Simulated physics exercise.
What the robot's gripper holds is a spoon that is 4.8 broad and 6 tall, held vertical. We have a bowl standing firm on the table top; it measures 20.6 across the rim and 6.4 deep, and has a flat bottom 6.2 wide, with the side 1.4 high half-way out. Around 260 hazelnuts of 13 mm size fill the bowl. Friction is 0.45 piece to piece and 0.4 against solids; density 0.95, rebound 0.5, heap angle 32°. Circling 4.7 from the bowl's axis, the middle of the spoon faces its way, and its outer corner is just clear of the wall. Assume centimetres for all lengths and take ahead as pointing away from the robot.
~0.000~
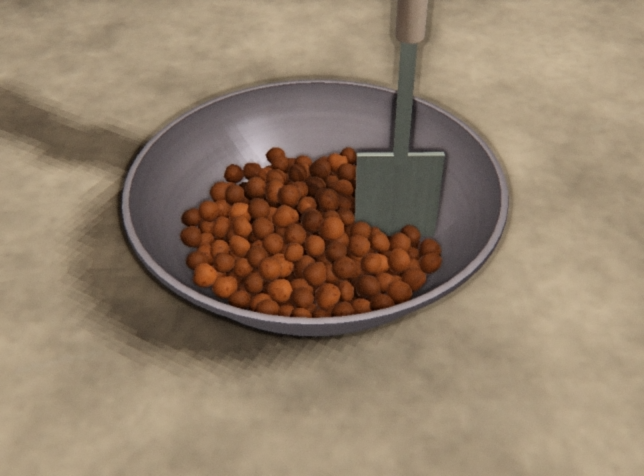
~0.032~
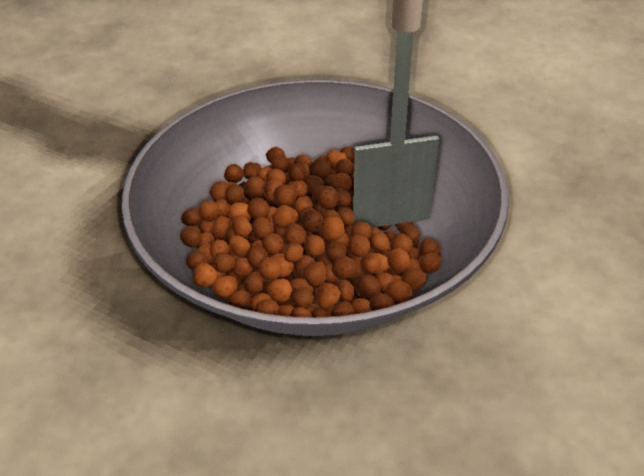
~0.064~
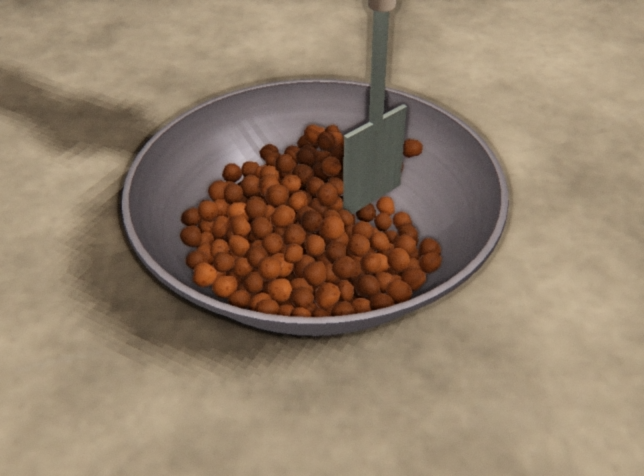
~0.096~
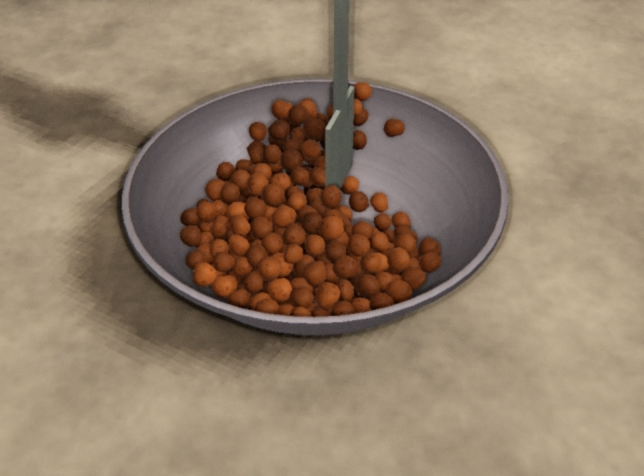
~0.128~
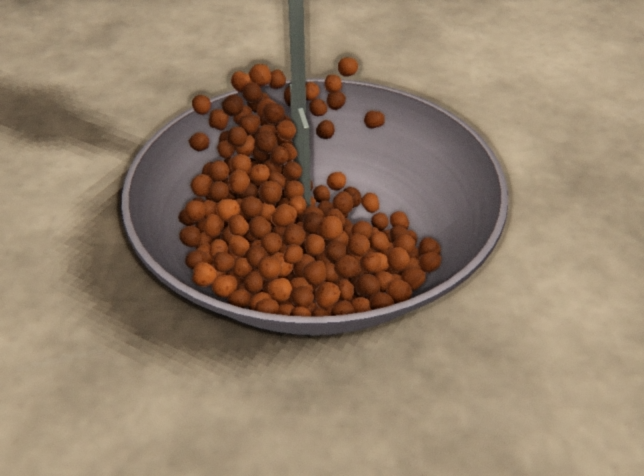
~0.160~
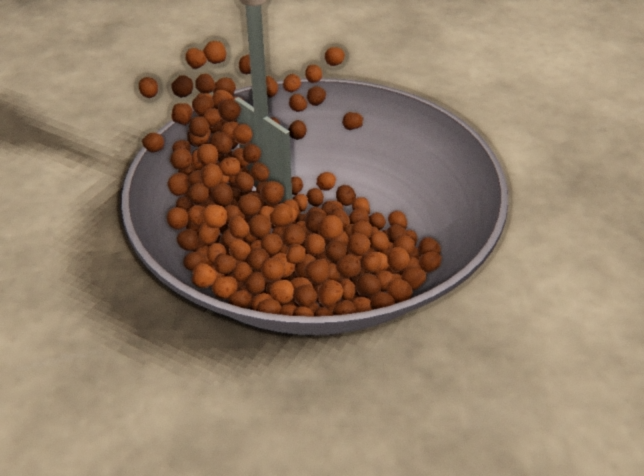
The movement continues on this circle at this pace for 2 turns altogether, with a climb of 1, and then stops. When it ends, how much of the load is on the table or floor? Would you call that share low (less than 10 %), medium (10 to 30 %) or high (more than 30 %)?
I would call it high.
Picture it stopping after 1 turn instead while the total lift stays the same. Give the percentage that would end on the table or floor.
Estimate: Near 30 %.
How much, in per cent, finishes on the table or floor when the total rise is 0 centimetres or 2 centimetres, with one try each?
50 and 30 %.
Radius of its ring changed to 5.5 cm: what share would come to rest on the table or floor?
Then about 30 per cent.
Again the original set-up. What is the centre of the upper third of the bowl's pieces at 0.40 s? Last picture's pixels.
Look near (440, 177) for its middle.
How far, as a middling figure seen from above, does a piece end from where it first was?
Around 11 cm.
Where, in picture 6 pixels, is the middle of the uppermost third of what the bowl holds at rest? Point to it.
It is centred around (292, 231).
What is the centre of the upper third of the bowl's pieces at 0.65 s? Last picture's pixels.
Near pixel (235, 207).
After 0.40 s, 359° round, highest piece 11 above the table; 189 in the bowl, 43 on the table or floor, 31 in flight or on the tool.
After 0.65 s, 227° round, highest piece 8 above the table; 156 in the bowl, 102 on the table or floor, 5 in flight or on the tool.
After 0.97 s, 0° round, highest piece 4 above the table; 154 in the bowl, 109 on the table or floor.
After 1.67 s, 0° round, highest piece 4 above the table; 154 in the bowl, 109 on the table or floor.
At rest, 154 in the bowl, 109 on the table or floor. That is 41 % on the table or floor.
